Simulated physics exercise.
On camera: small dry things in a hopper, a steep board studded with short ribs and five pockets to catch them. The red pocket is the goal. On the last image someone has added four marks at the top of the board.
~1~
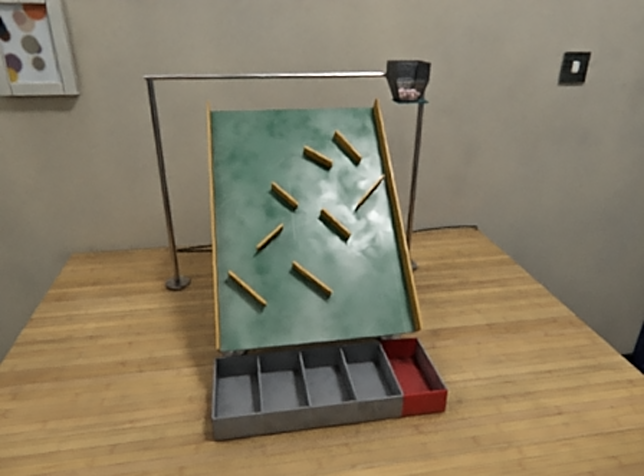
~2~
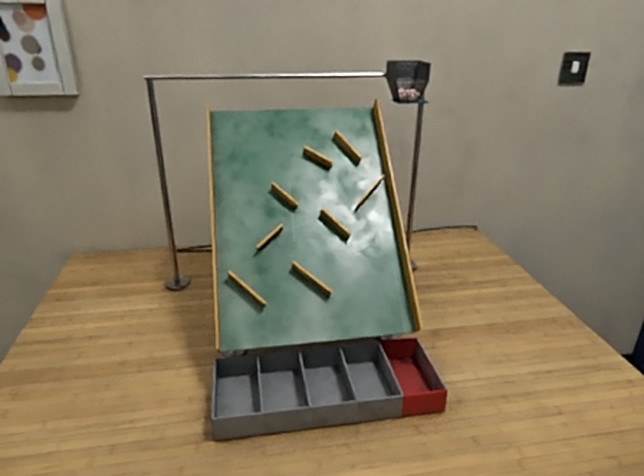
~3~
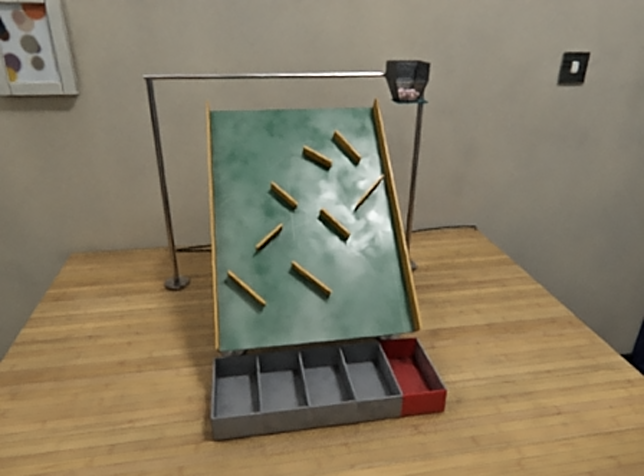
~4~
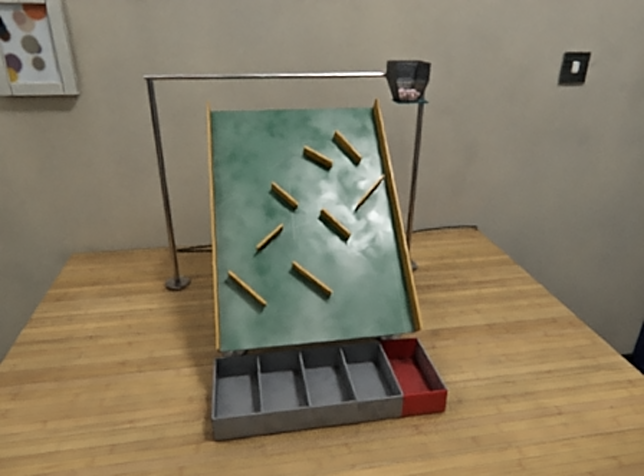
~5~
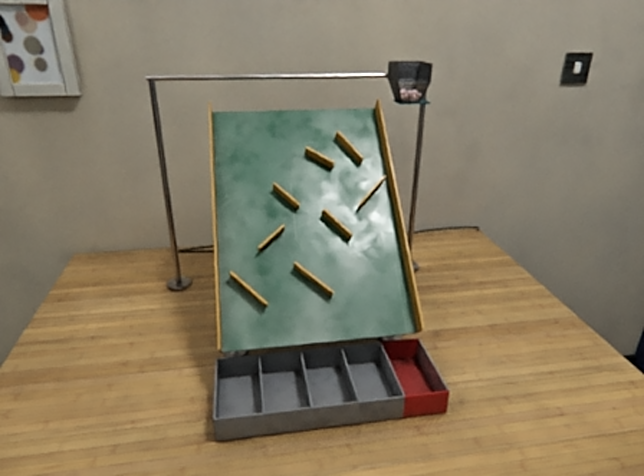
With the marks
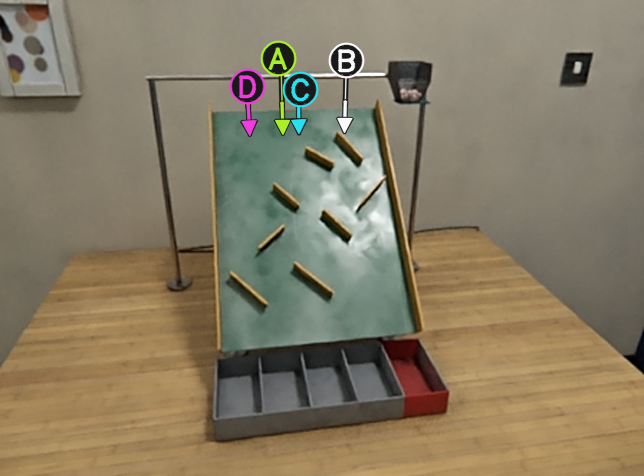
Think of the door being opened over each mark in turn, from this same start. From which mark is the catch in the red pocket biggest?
It is B.
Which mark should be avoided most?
That would be D.
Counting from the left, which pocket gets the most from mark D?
It is the third one.
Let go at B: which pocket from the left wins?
The fifth.
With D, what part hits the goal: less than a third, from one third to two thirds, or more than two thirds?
Less than a third.
On the marked copy, mark A meets the board at (282, 129); mark B meets the board at (344, 127); mark C meets the board at (298, 128); mark D meets the board at (249, 130).
If A is chosen, close to a quarter in the red pocket, close to two thirds in other pockets, a small share outside the box.
If B is chosen, the bulk in the red pocket, a small share in other pockets, only a few outside the box.
If C is chosen, close to two thirds in the red pocket, close to a quarter in other pockets, a small share outside the box.
If D is chosen, a small share in the red pocket, the bulk in other pockets, a small share outside the box.
